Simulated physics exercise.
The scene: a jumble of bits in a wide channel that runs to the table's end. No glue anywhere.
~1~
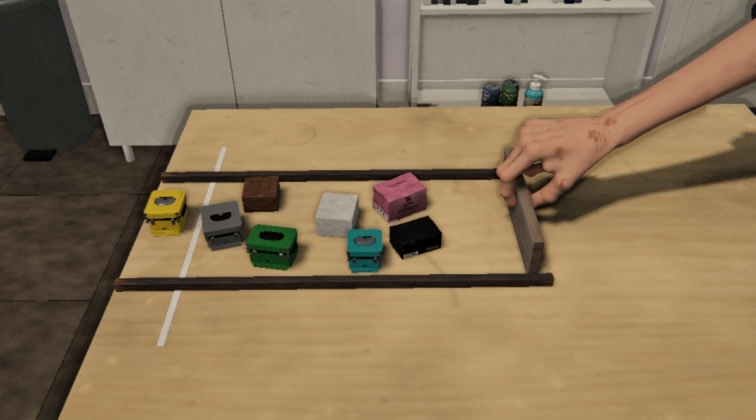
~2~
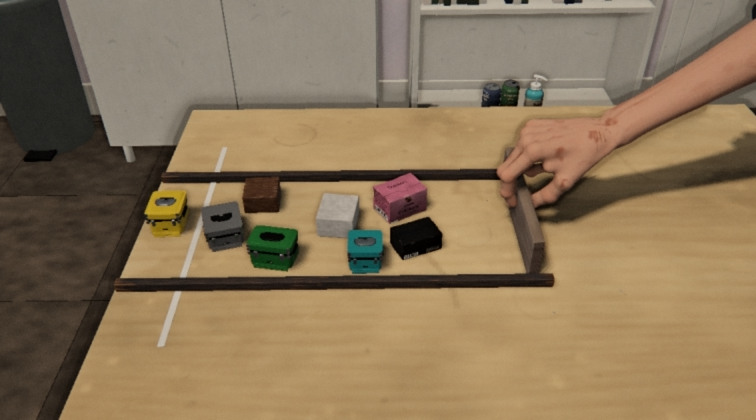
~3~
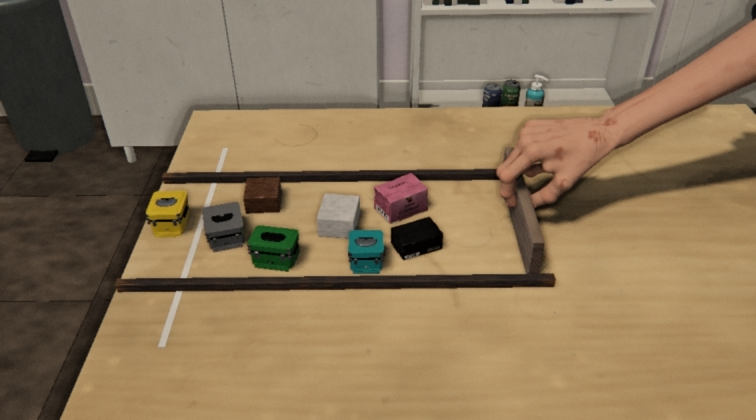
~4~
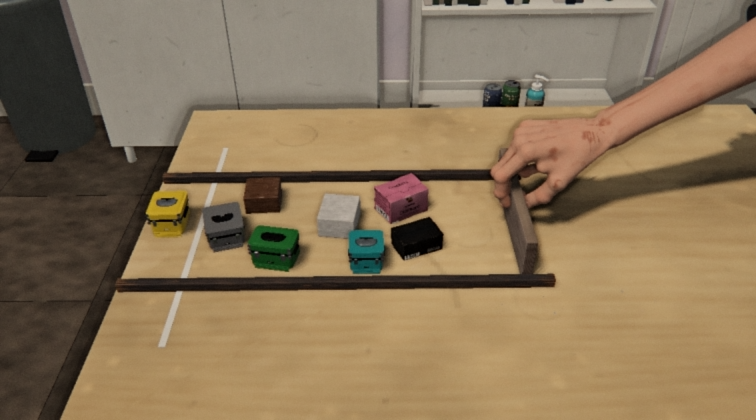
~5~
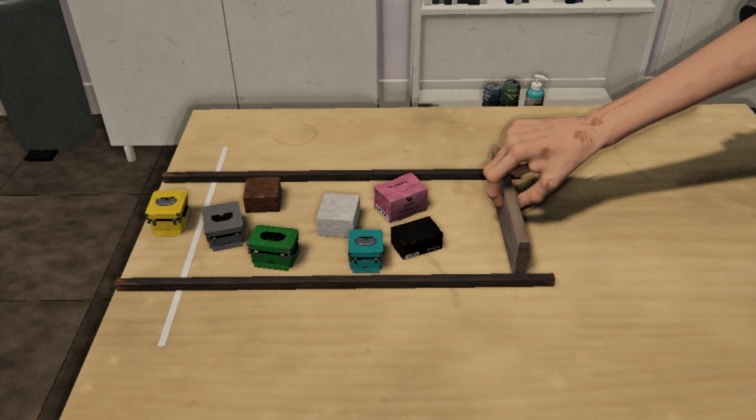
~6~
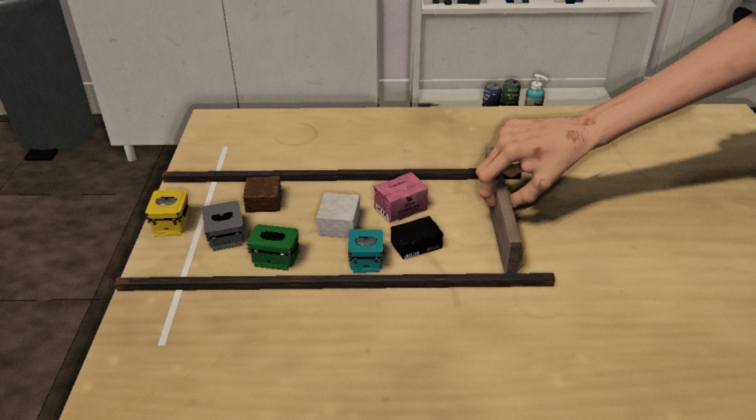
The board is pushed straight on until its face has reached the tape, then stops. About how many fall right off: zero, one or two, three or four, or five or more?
Outcome: The number that fall off is three or four.
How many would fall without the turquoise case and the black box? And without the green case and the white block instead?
The counts: 2 and 2.
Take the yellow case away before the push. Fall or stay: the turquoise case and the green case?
The turquoise case survives, the green case survives.
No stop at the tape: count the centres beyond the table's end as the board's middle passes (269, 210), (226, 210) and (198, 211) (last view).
The counts: 1, 2 and 4.
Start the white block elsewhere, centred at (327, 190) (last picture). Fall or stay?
The white block is kept.
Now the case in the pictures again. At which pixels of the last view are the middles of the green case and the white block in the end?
The green case at (132, 249), the white block at (140, 218).
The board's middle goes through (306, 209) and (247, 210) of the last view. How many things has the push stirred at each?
At the one place 7, at the other 8.
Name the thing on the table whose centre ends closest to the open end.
The white block ends nearest.
Soon after, none off yet; yellow case at rest near (169, 212); grey case at rest near (224, 226); brown block at rest near (263, 194).
Then, none off yet; yellow case at rest near (169, 212); grey case at rest near (221, 226); brown block at rest near (263, 194).
Further on, one off so far; yellow case falling near (129, 301); grey case moved well along near (144, 224); brown block moved well along near (188, 195).
At rest, the number that fall off is three or four; fallen, brown block, grey case and yellow case.
